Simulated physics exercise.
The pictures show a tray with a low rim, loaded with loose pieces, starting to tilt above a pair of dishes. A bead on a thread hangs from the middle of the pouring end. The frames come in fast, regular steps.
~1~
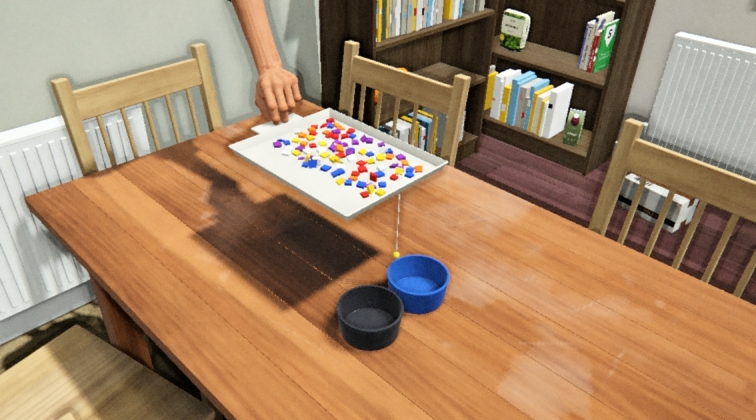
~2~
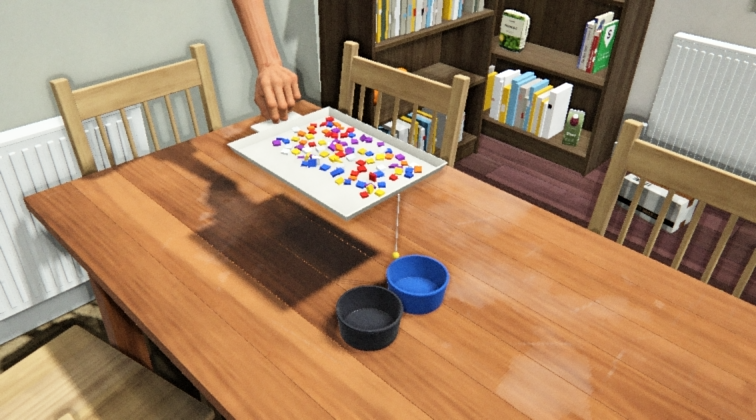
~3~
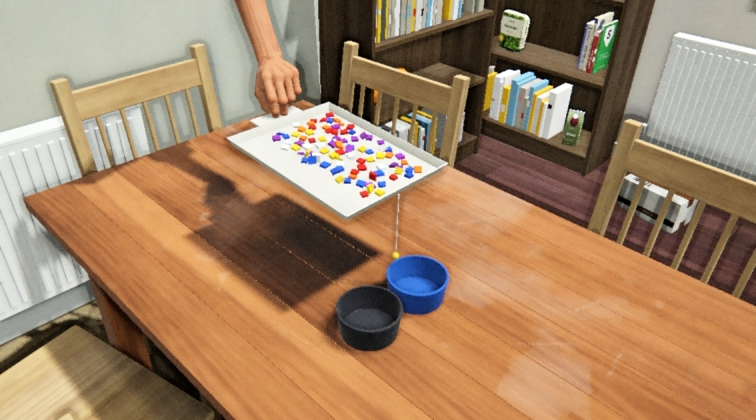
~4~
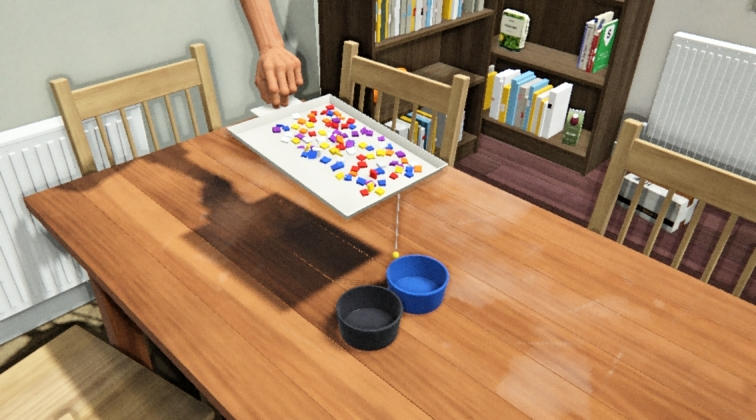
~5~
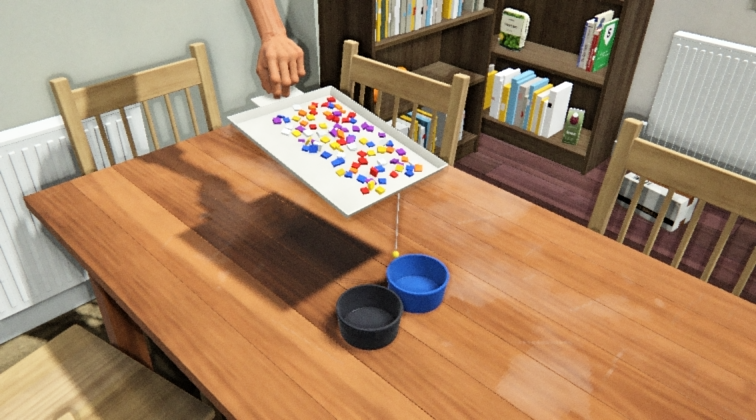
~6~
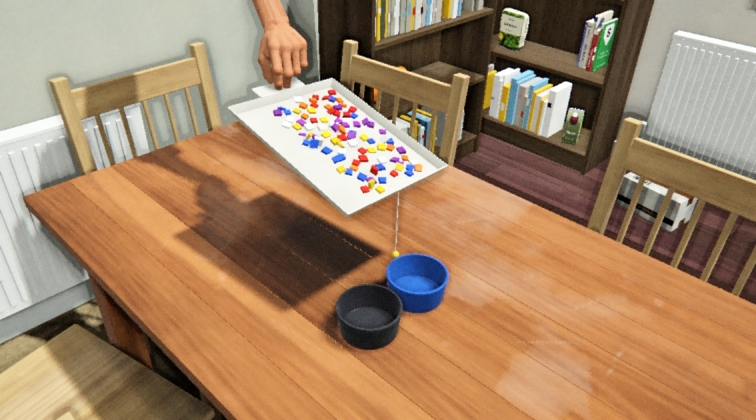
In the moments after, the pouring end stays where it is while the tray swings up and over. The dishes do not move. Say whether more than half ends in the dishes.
They take less than half between them.
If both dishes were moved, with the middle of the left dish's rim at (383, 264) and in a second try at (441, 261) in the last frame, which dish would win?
The first try: The right-hand dish. The second: The left one.
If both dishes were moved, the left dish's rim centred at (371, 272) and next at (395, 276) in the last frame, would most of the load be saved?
The first try: Under half. The second: Most of it.
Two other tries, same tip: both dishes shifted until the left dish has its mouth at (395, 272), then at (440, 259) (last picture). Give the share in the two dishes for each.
The first gives 90 %, the second 60 %.
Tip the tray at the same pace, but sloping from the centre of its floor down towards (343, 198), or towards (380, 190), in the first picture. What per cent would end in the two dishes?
First some 30, then 80 per cent.
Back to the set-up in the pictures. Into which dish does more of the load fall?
More ends in right.
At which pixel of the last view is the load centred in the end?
Close to (441, 273).
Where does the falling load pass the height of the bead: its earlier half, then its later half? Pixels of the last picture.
The first part at (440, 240); the rest at (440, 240).
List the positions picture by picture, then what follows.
In the first frame, corners of the pouring end at (347, 212) and (442, 162), level; middle of the load at (341, 156), mosaic tiles; left dish at (393, 333); right dish at (441, 297); bead on its thread at (396, 255).
In the second frame, corners of the pouring end at (347, 212) and (442, 162), level; middle of the load at (340, 155).
In the third frame, corners of the pouring end at (347, 212) and (442, 163), tipped barely, lowest at the right corner; middle of the load at (340, 152).
In the fourth frame, corners of the pouring end at (347, 211) and (442, 163), tipped a little, lowest at the right corner; middle of the load at (341, 148).
In the fifth frame, corners of the pouring end at (348, 210) and (442, 164), tipped a little, lowest at the right corner; middle of the load at (341, 143).
In the sixth frame, corners of the pouring end at (349, 209) and (442, 164), tipped a little, lowest at the right corner; middle of the load at (342, 138); left dish at (392, 332); right dish at (440, 296).
Soon, tray tipped steeply; most on the tray; a small part in the air.
A while on, tray tipped right over; a stray few in the left dish; about a quarter in the right dish; about two thirds outside both; a small part in the air.
Towards the end, tray tipped past a quarter turn; about a third in the right dish; about two thirds outside both.
Finally, tray tipped past a quarter turn; none in the left dish; about a third in the right dish; about two thirds outside both.
